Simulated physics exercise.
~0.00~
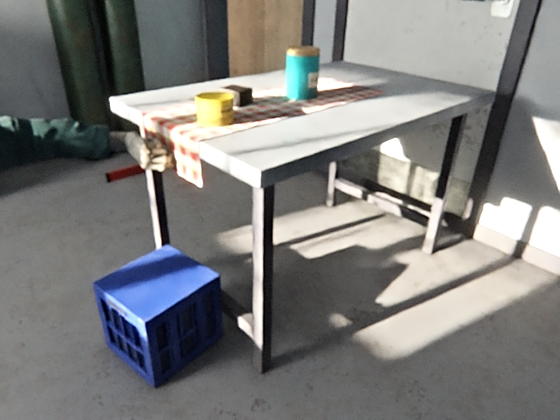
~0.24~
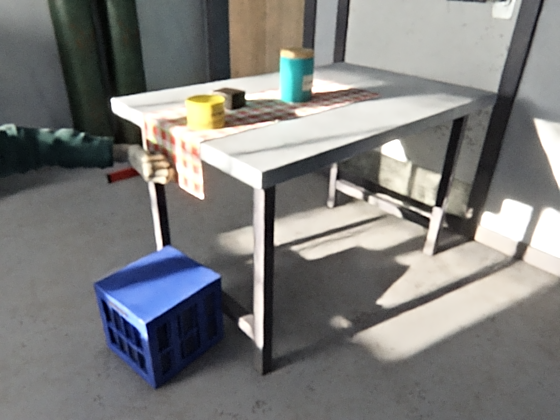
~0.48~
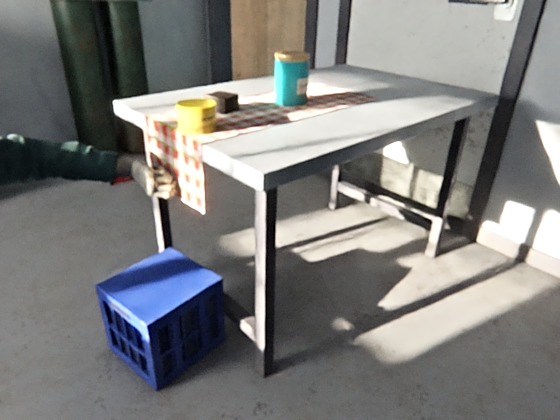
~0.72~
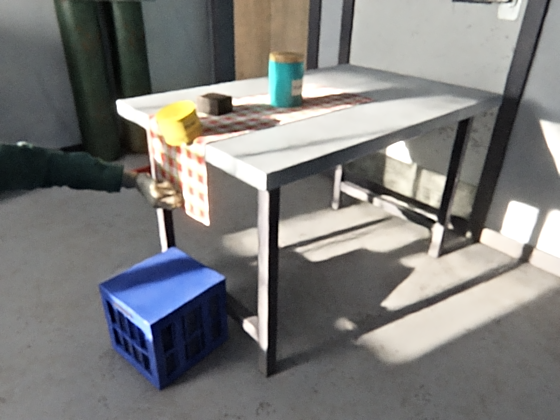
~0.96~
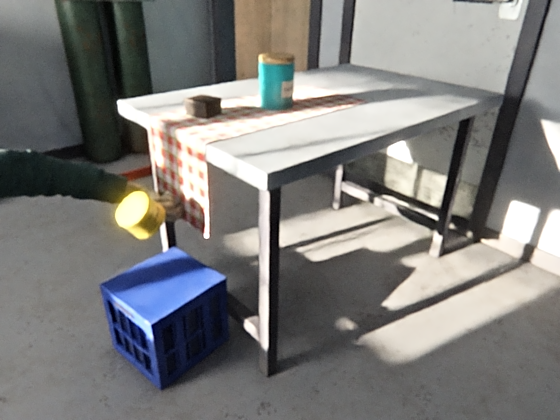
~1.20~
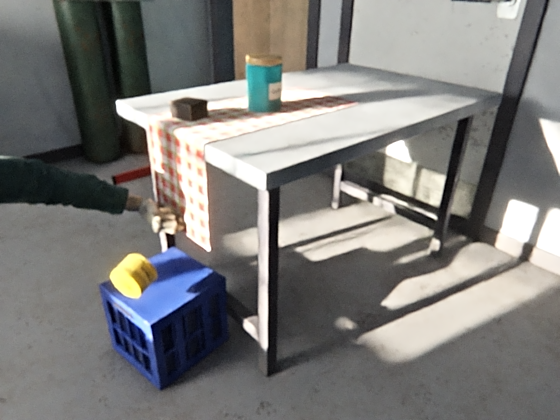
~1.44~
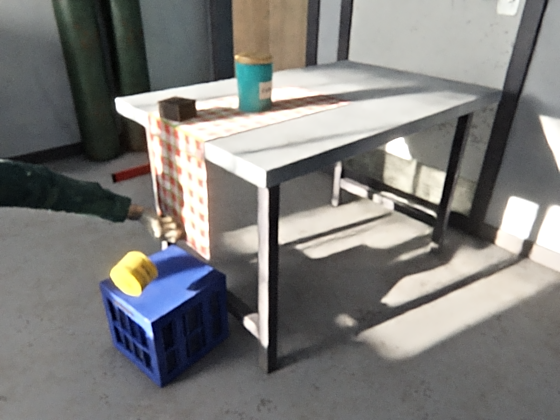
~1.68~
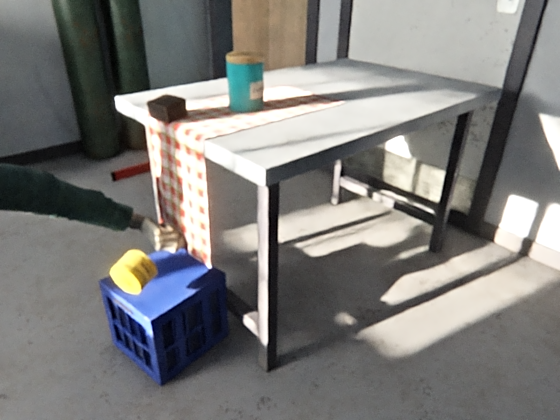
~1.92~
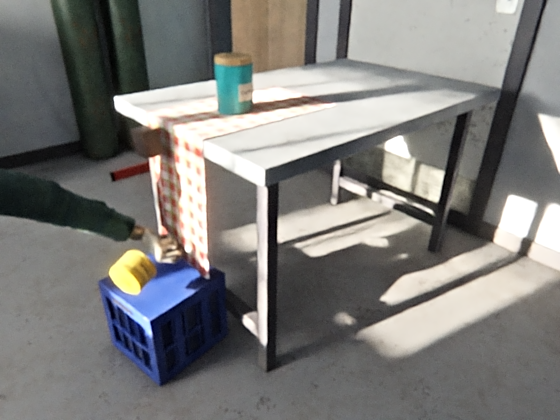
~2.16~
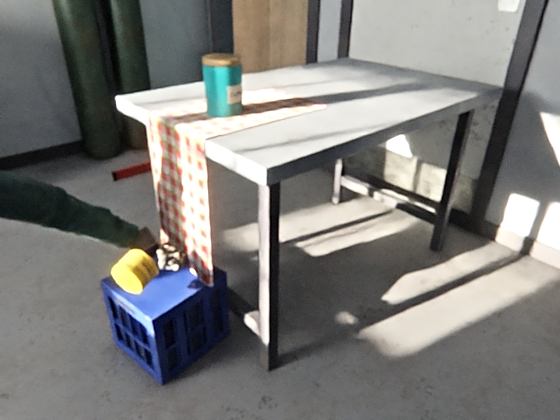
The footage shows a hand pulling a red checked cloth down over a white table's left end, carrying a yellow tub, black block and turquoise canister along. The tub tips onto the blue crate below, then the block falls too, while the canister stays upright on the table.
